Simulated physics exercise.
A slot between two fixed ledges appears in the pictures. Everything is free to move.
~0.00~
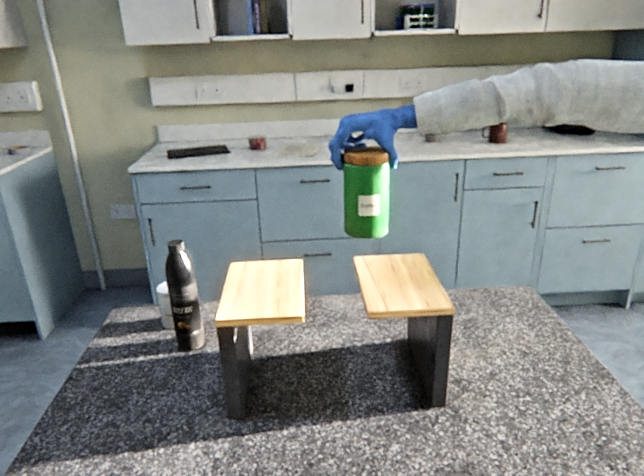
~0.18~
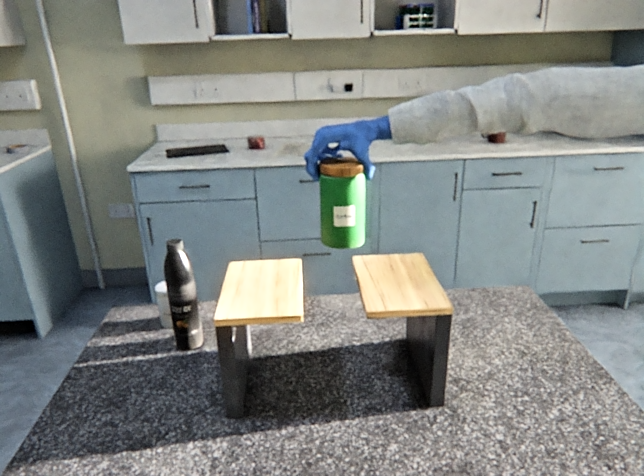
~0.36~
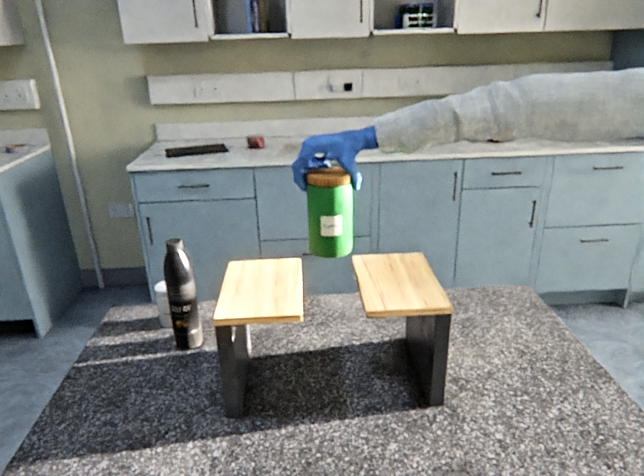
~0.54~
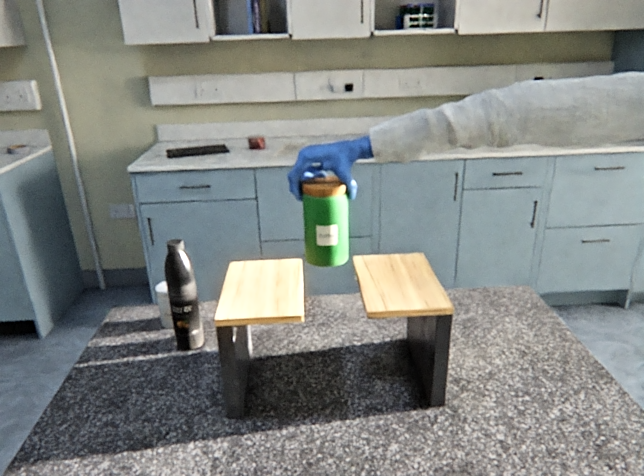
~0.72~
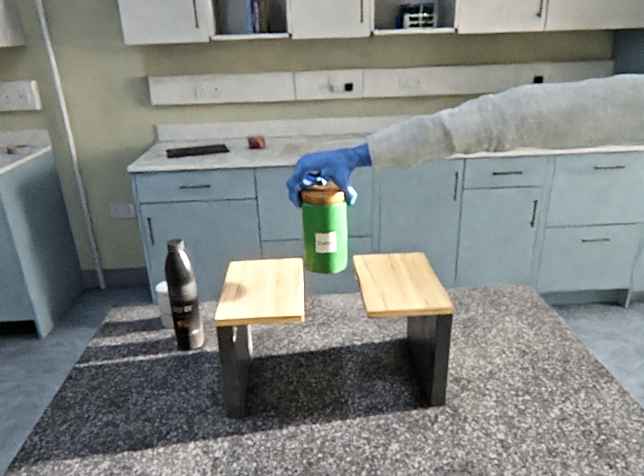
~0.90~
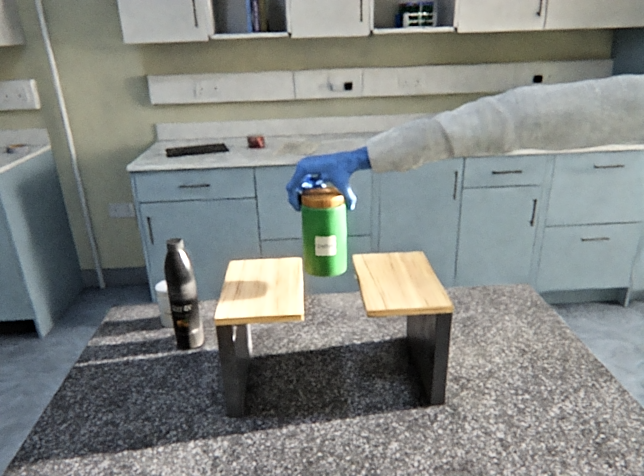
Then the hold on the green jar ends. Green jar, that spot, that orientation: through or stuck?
Through.
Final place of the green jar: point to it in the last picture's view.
End position, last frame: About (328, 343).
By 1.22 s, green jar moved well along near (327, 335).
By 1.56 s, green jar moved well along near (328, 343).
When it is over (1.9 s), moved from the start, green jar; the other 2 as before. End places, in pixels of the last picture, green jar near (328, 343). The jar goes down the gap.
